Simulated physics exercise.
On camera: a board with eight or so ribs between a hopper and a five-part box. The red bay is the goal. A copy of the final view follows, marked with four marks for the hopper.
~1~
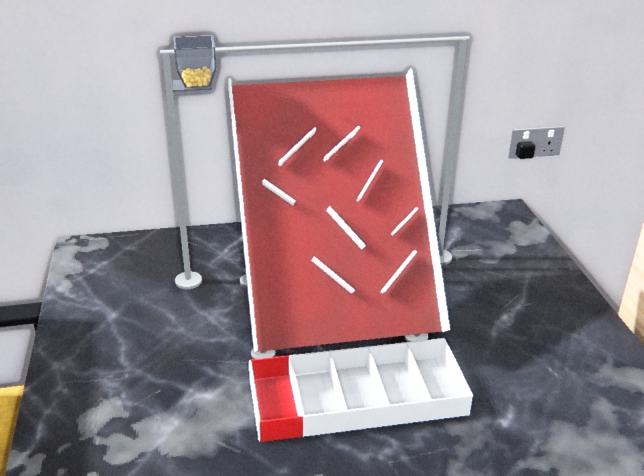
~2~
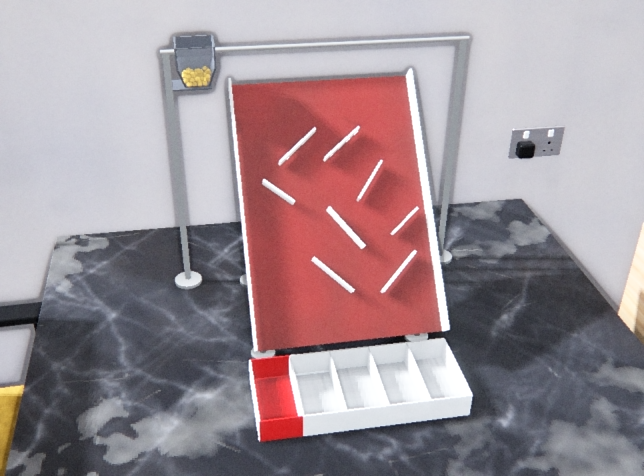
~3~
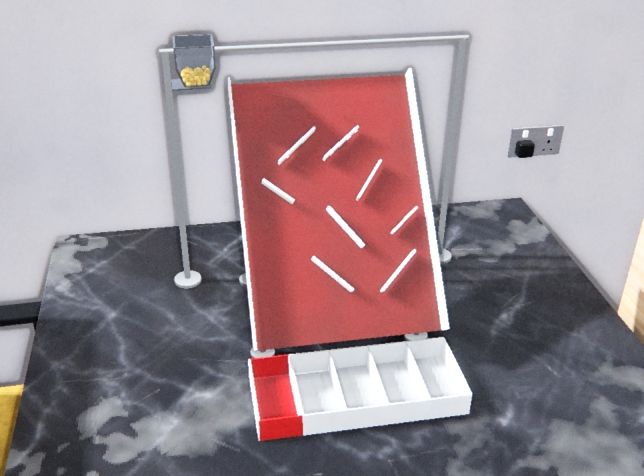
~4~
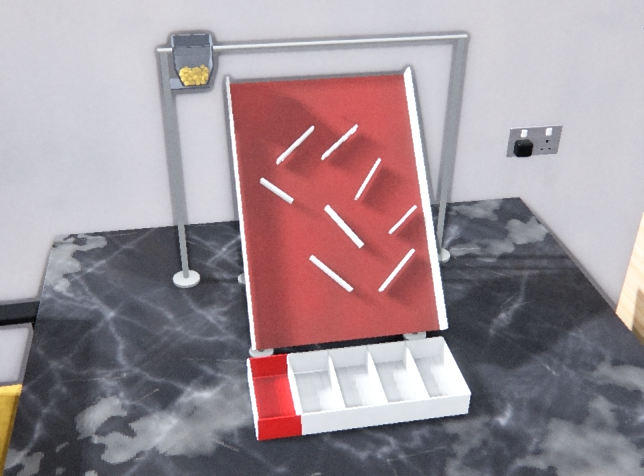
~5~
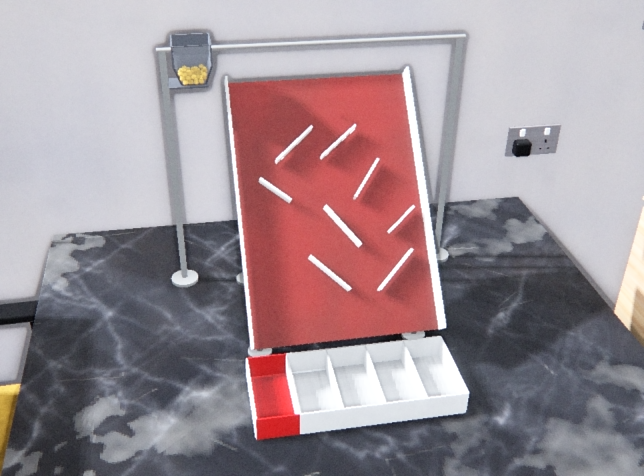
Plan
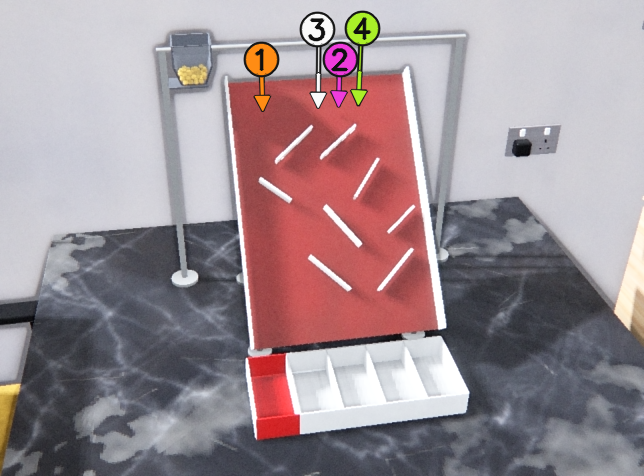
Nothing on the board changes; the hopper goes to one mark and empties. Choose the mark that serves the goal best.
The best mark is 1.
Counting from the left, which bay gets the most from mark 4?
It is the third one.
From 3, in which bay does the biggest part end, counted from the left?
It is the fourth one.
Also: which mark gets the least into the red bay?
That is mark 4.
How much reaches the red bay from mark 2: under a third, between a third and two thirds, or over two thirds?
Under a third.
On the marked copy, mark 1 meets the board at (262, 105); mark 2 meets the board at (338, 101); mark 3 meets the board at (318, 102); mark 4 meets the board at (358, 99).
With 1, roughly a third in the red bay, roughly half in other bays, about a tenth outside the box.
With 2, about a tenth in the red bay, the larger part in other bays.
With 3, roughly a quarter in the red bay, the larger part in other bays, just a few outside the box.
With 4, just a few in the red bay, almost all in other bays, just a few outside the box.
